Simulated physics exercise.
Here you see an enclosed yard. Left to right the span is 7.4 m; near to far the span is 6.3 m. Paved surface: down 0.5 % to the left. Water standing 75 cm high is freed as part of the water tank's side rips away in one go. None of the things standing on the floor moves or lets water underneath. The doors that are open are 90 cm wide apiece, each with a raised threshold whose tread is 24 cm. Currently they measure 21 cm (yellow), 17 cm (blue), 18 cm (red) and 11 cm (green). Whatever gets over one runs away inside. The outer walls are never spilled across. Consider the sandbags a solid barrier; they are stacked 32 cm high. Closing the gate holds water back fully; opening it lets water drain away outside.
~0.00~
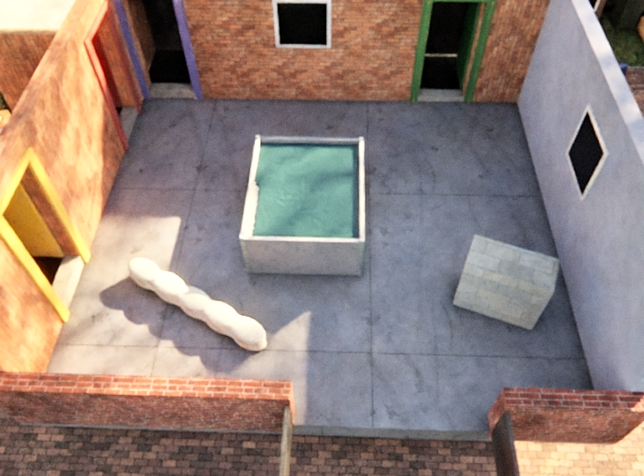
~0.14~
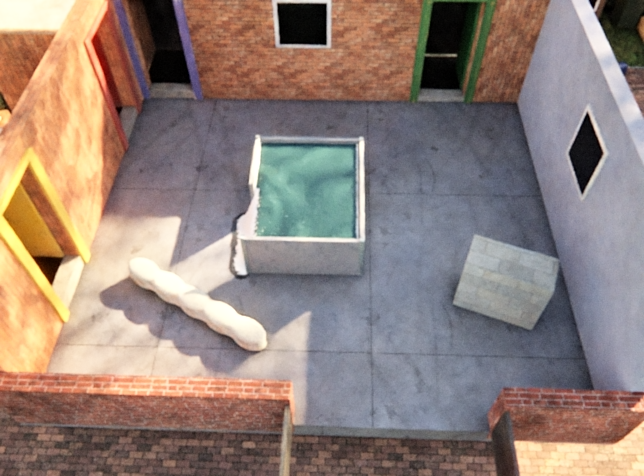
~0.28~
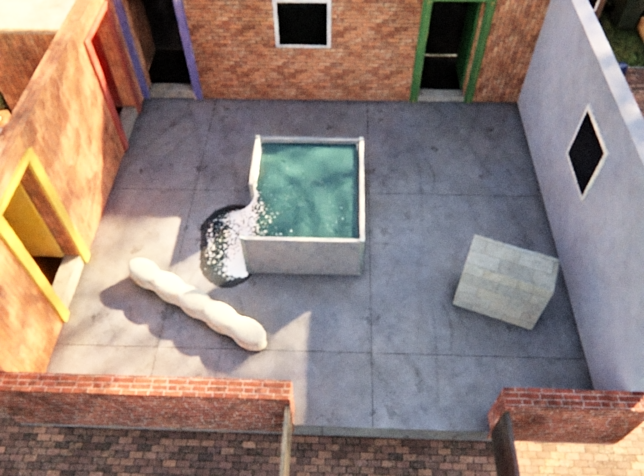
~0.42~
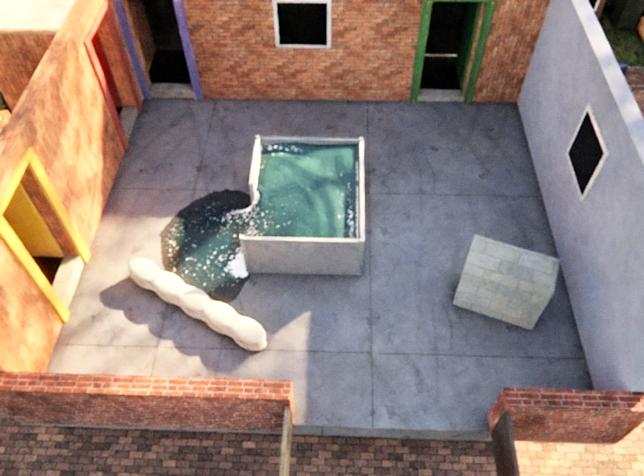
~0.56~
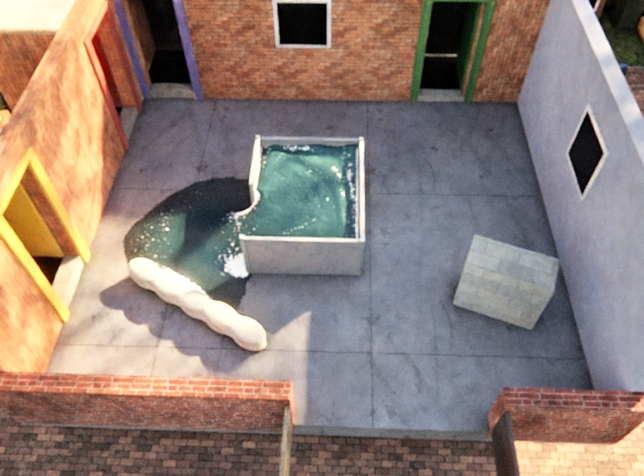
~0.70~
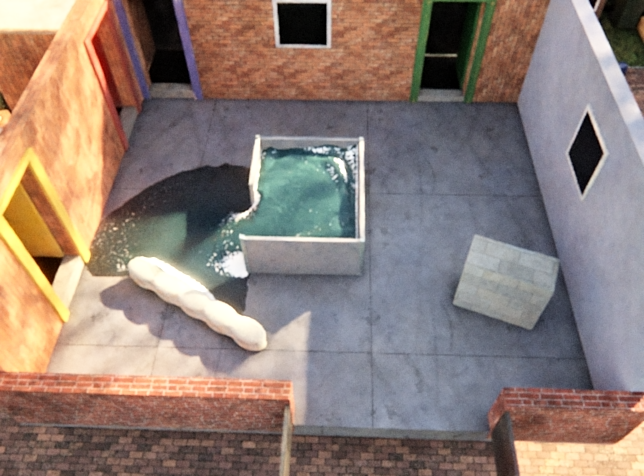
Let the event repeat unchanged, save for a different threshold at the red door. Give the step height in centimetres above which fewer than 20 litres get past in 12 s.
11 cm.
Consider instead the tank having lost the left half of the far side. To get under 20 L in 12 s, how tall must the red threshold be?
Then the minimum is about 23 cm.
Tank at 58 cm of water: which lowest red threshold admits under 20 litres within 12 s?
You'd need a step of close to 8.5 cm.
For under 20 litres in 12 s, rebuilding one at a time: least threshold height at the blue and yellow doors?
Close to 26 cm (blue) and close to 18 cm (yellow).
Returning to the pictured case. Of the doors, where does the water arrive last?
The answer is the green door.
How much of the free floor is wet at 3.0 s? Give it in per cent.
About 40 per cent.
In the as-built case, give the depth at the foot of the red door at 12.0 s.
Depth: Near 7.0 cm.
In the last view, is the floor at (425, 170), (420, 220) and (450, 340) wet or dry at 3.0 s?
First bone-dry, second bone-dry, third bone-dry.
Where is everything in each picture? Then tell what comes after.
In the first frame, still water, 75 cm deep, in the water tank at (306, 189); the red door at (117, 85) is dry.
In the second frame, water pours out at (253, 234) and has run 0.3 m, to (237, 227); about 9 cm deep outside, 75 cm at the back.
In the third frame, water pours out at (253, 235) and has run 0.8 m, to (206, 235); about 12 cm deep outside, 75 cm at the back.
In the fourth frame, the gap is at (253, 235), the front 1.4 m out at (166, 246); the back of the water tank holds 69 cm.
In the fifth frame, water pours out at (253, 235) and has run 2.0 m, to (130, 242); about 7 cm deep outside, 64 cm at the back.
In the sixth frame, water pours out at (253, 234) and has run 2.6 m, to (88, 256); about 6 cm deep outside, 65 cm at the back; 1.7 m in a straight line remain to the red door at (117, 85).
After 1.4 s water covers 20 % of the floor, deepest (50 cm) near (94, 238); it has not reached the red door.
After 3.0 s water covers 40 % of the floor, deepest (34 cm) near (143, 103); 10 cm at the red door, 0 litres in over its 18 cm threshold.
After 12.0 s water covers 95 % of the floor, deepest (10 cm) near (37, 398); 7 cm at the red door, 1 litre in over its 18 cm threshold.
At the red door as built, the water arrived by 1.6 s and peaked near 14 cm at 5.8 s.
Run again over the same 12 s with other heights there, 26 litres in over 10 cm, 7 litres over 13.5 cm. The limit of 20 litres is kept from about 11 cm up.
